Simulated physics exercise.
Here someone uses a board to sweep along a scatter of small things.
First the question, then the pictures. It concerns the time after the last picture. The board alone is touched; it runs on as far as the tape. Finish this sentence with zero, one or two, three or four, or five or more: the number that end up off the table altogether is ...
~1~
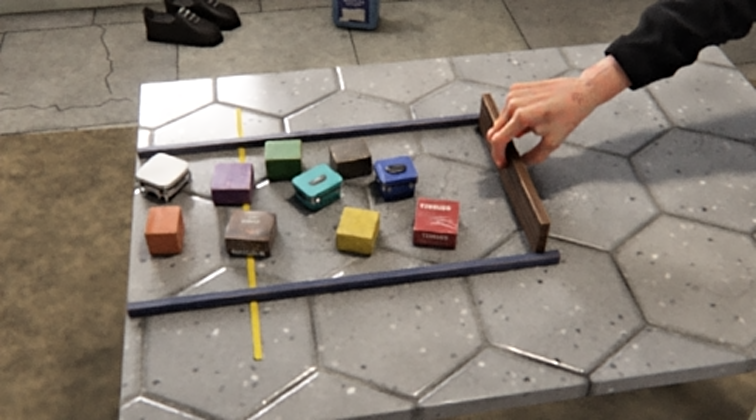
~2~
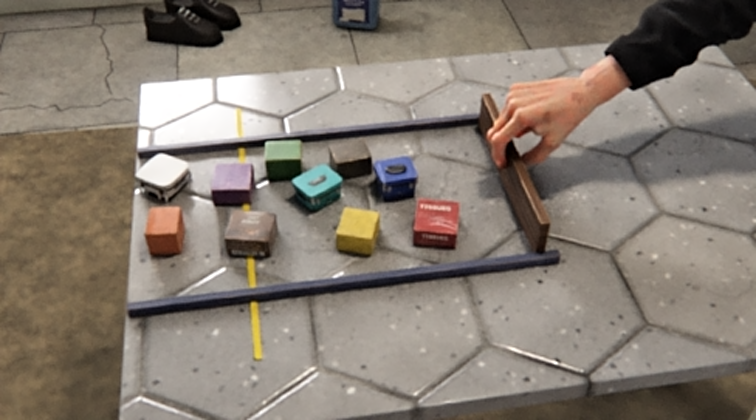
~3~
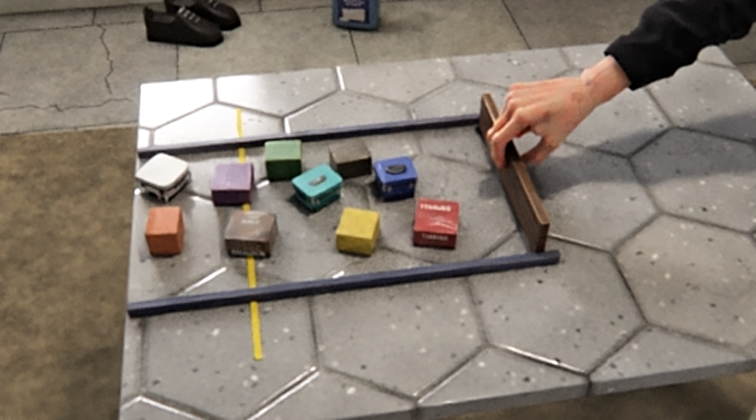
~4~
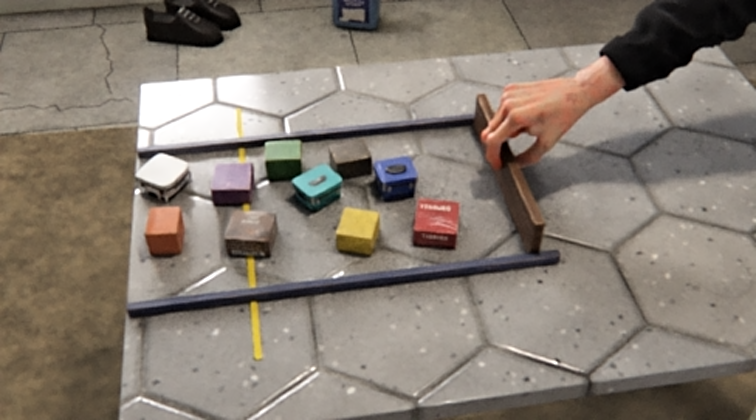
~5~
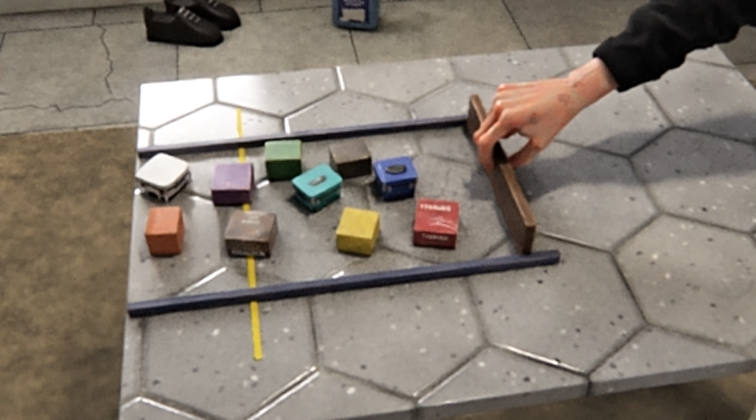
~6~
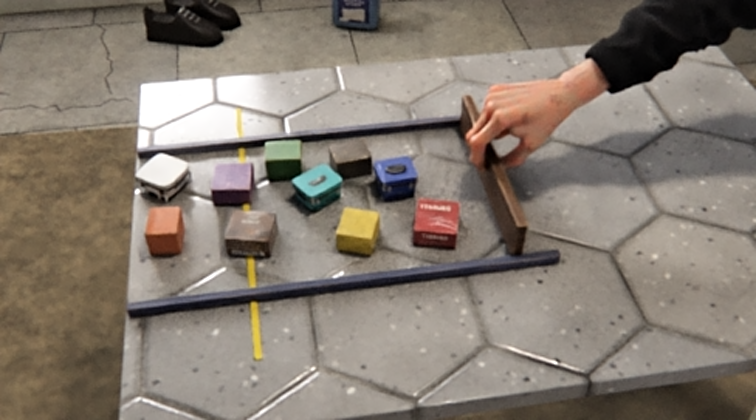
The number that end up off the table altogether is one or two.
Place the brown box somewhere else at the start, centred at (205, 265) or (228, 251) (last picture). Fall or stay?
Results in order - still up; still up.
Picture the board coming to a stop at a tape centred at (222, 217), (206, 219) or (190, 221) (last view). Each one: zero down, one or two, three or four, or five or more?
Three to four; three or four; five or over.
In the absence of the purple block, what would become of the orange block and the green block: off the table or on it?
Well, the orange block goes off the edge while the green block is still there.
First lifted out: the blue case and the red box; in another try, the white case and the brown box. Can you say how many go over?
The counts: 0 and 0.
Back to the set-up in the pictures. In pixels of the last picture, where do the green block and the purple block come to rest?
In the last picture the first middle sits at (186, 170) and the other at (147, 194).
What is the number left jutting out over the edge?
Tally: 2.
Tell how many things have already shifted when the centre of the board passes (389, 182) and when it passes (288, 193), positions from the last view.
The counts are 3 and 10.
Soon after, none off yet; white case at rest near (164, 178); orange block at rest near (165, 231); purple block at rest near (233, 184).
At rest, the number that fall off is one or two; fallen, orange block and white case.
